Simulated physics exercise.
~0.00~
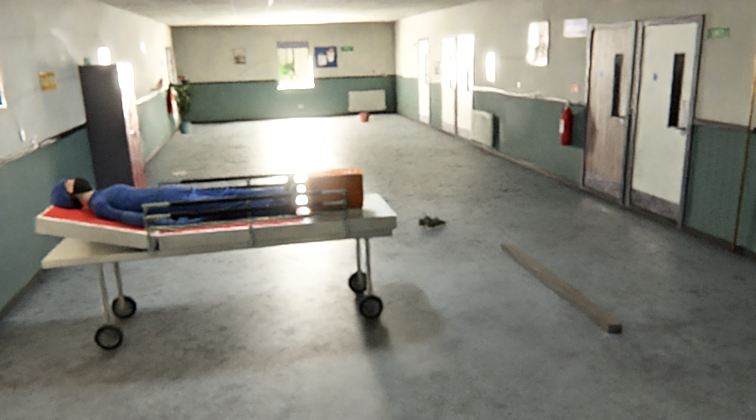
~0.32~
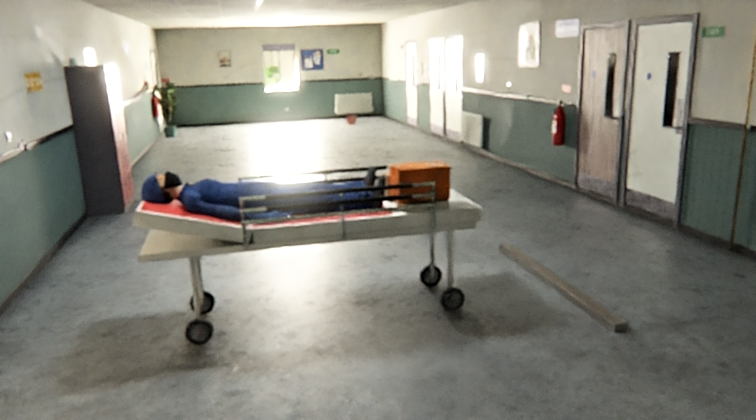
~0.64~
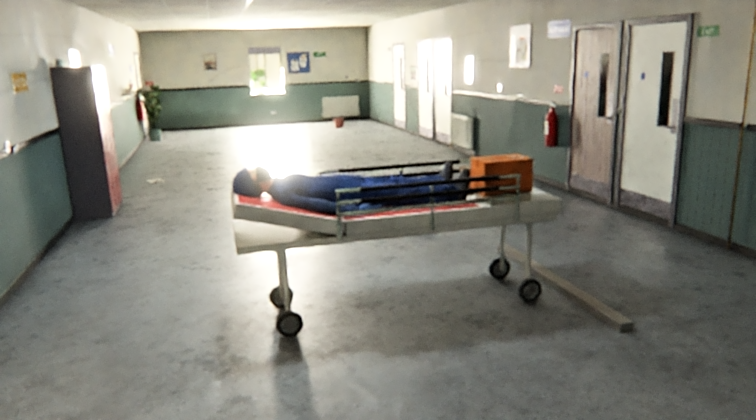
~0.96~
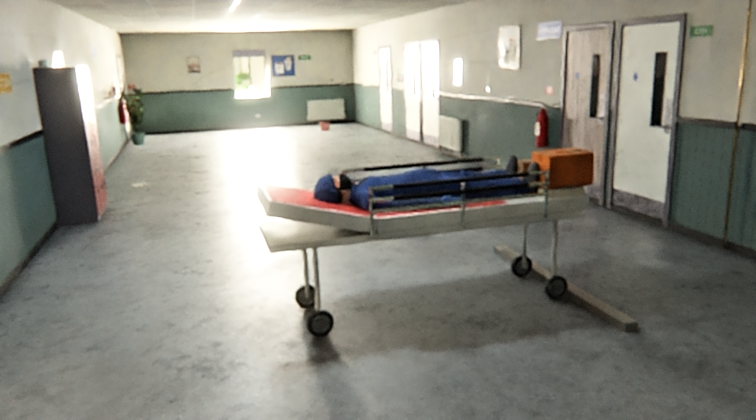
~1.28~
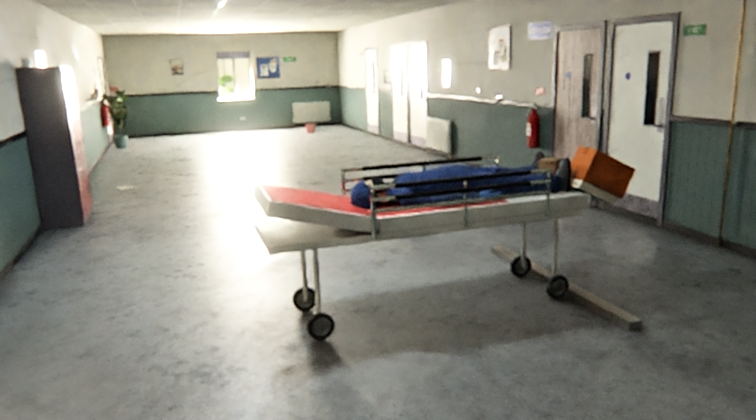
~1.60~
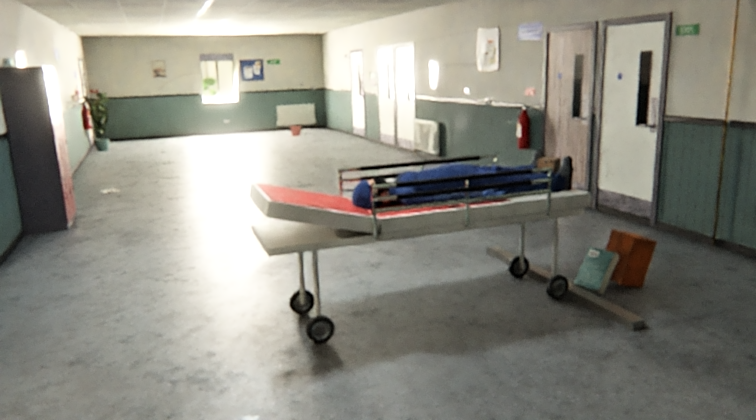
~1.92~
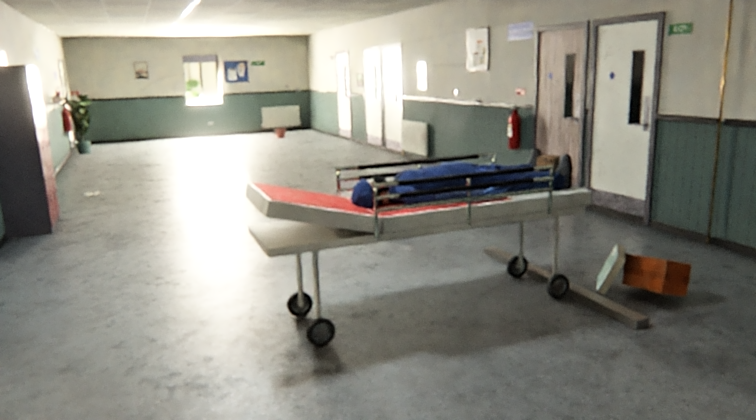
Gurney carrying a person in blue rolling right, stopping at a bar on the floor, the orange holdall sliding off the end.
